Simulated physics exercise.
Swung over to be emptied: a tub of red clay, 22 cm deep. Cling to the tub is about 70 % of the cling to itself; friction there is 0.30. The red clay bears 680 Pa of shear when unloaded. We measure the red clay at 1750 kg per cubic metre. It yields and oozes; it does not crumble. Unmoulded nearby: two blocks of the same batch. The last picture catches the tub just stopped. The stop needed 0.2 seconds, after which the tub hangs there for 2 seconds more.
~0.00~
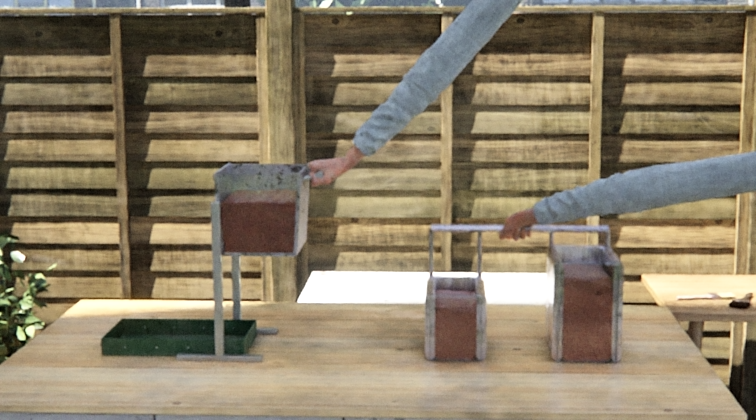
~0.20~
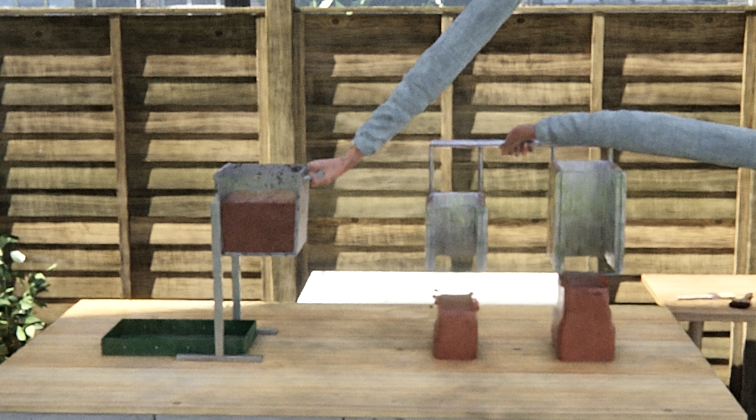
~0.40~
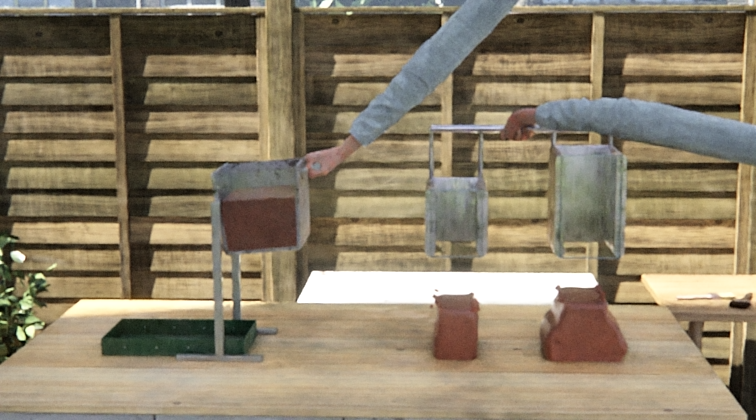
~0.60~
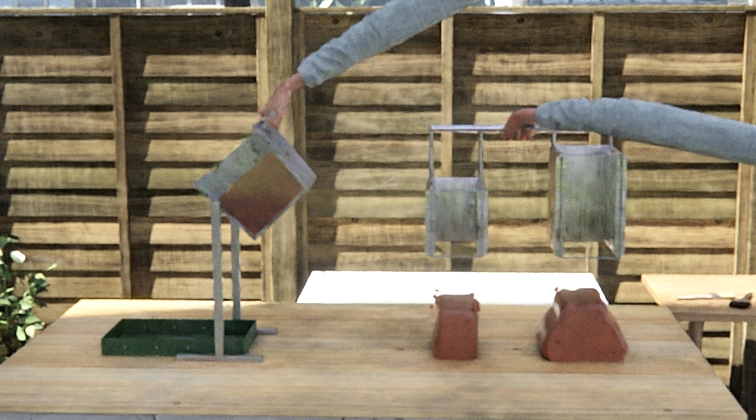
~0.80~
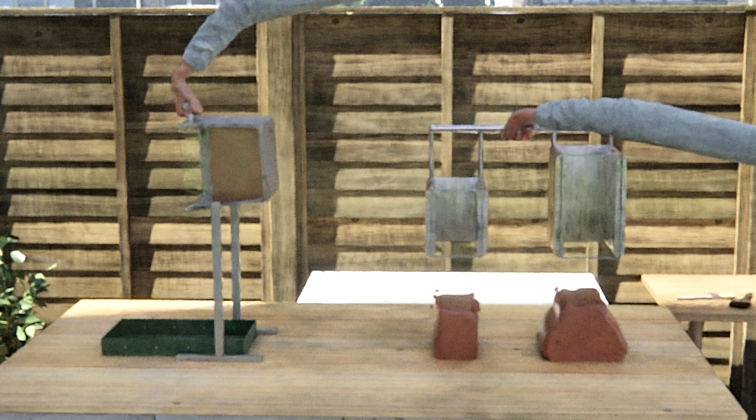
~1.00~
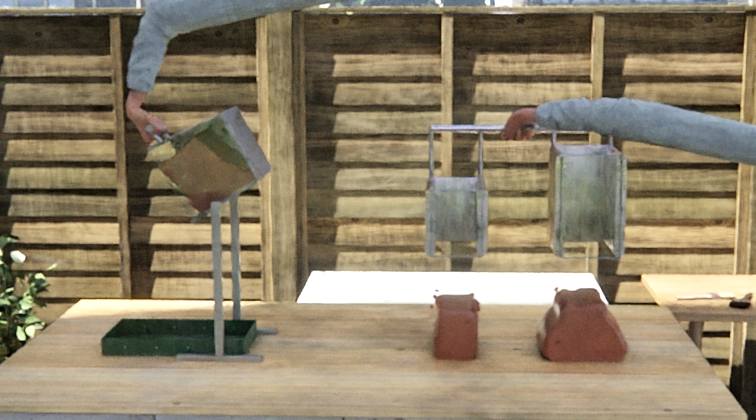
On an outdoor wooden table before a slatted fence, a hand lifts paired moulds off two red clay blocks, and the taller right one slumps and widens while the smaller keeps its shape. Another hand then swings a clay-filled tub leftward on its stand, past sideways, above a green tray.
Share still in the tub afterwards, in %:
Around 10 %.
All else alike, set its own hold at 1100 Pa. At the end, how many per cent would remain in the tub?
I'd say around 0 percent.
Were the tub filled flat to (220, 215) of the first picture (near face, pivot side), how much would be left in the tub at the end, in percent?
About 10 %.
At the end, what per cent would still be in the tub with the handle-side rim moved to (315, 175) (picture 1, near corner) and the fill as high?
About 7 % stays in the tub.
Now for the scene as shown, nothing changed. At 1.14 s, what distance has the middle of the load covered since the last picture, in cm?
Around 13 centimetres.
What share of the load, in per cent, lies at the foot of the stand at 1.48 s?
I'd say about 90 per cent of it.
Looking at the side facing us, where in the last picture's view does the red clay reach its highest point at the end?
About (249, 171).
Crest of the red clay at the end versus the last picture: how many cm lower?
About 9 cm.
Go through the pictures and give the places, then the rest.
Handle-side rim at (297, 175), tilt 0 degrees; top of the red clay at (278, 202); blocks stand 15 cm, 23 cm (left to right), in the first picture.
Handle-side rim at (297, 175), tilt 0 degrees; top of the red clay at (278, 202); blocks stand 15 cm, 21 cm (left to right), in the second picture.
Handle-side rim at (294, 168), tilt 5 degrees; top of the red clay at (290, 196); blocks stand 15 cm, 17 cm (left to right), in the third picture.
Handle-side rim at (252, 128), tilt 44 degrees; top of the red clay at (269, 153); blocks stand 15 cm, 17 cm (left to right), in the fourth picture.
Handle-side rim at (179, 128), tilt 94 degrees; top of the red clay at (243, 129); blocks stand 15 cm, 17 cm (left to right), in the fifth picture.
Handle-side rim at (150, 150), tilt 119 degrees; top of the red clay at (192, 138); blocks stand 15 cm, 17 cm (left to right), in the sixth picture.
After 1.14 s, the tub is at 119 degrees and holds 41 %.
After 1.31 s, the tub is at 119 degrees and holds 10 %.
After 1.48 s, the tub is at 119 degrees and holds 10 %.
After 1.65 s, the tub is at 119 degrees and holds 10 %.
After 3.00 s, at the end, the tub is at 119 degrees and holds 10 %.
